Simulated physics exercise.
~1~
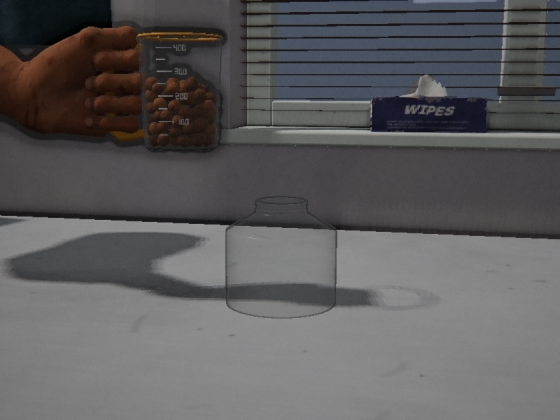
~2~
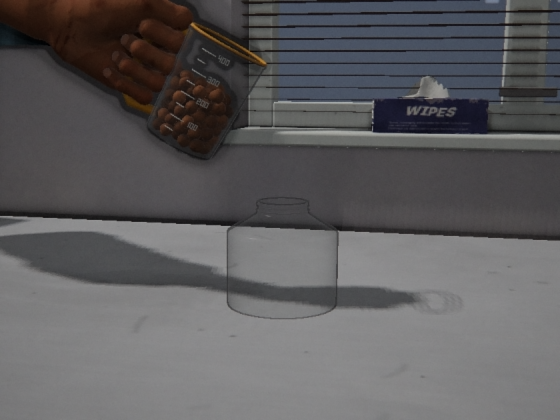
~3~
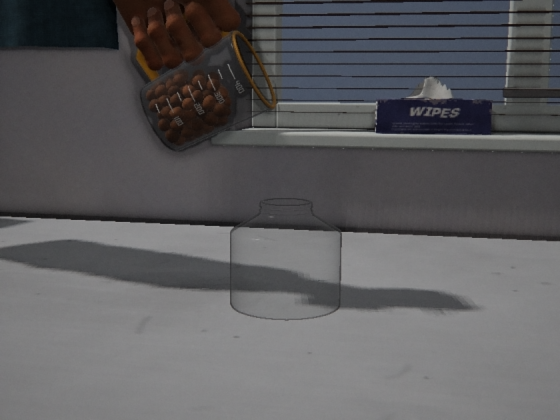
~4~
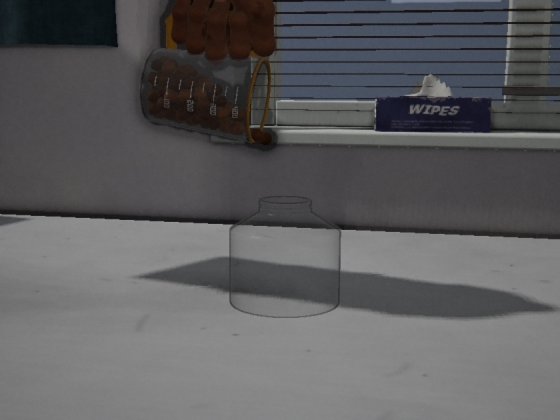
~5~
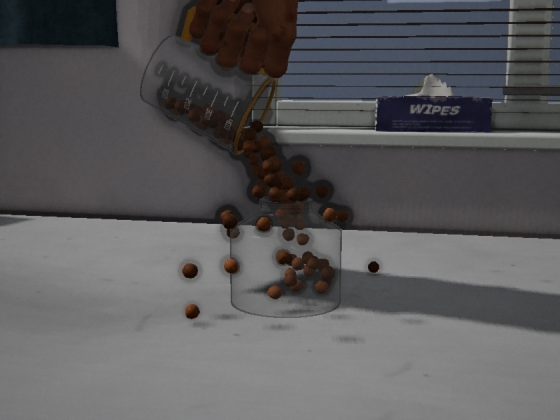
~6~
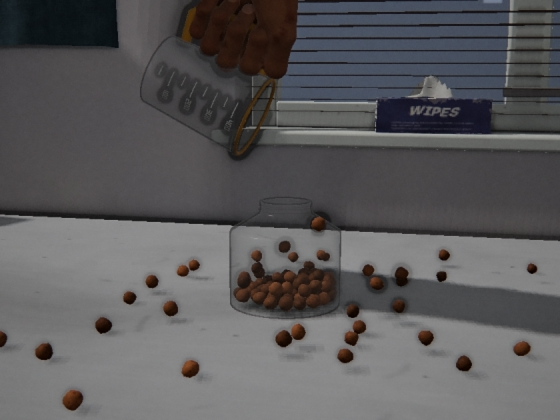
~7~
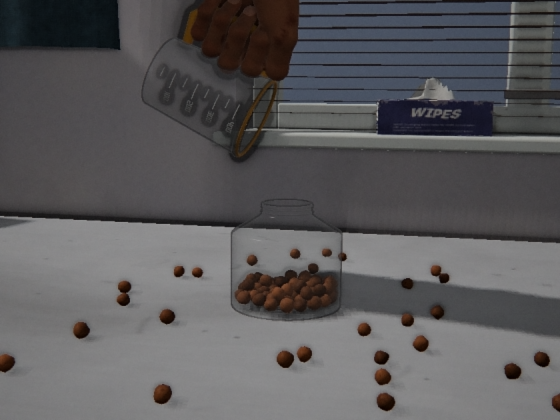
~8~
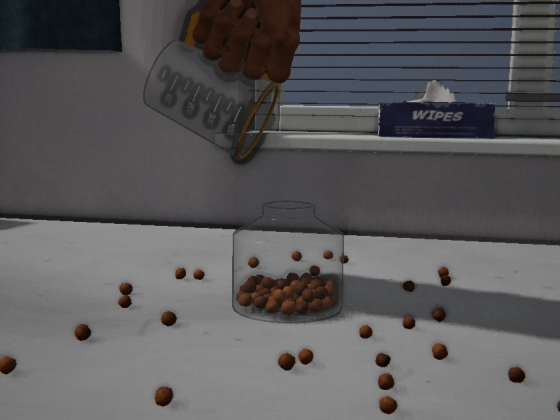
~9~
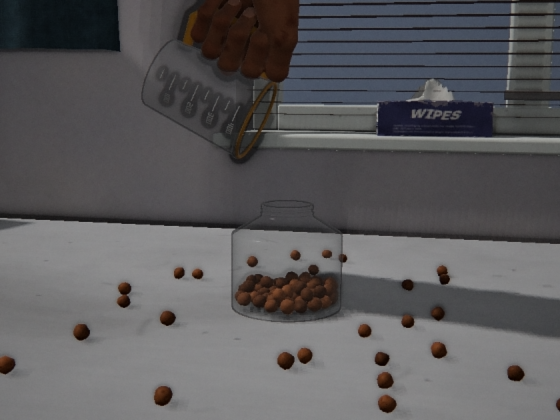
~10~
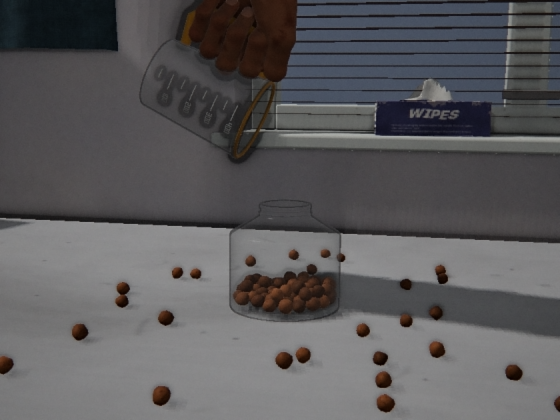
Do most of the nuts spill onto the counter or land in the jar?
Most of the nuts land in the jar, though a fair share lies scattered on the counter around it. Hardly any stay in the cup.
On a grey counter, a hand pours brown nuts into a jar, and some scatter outside.
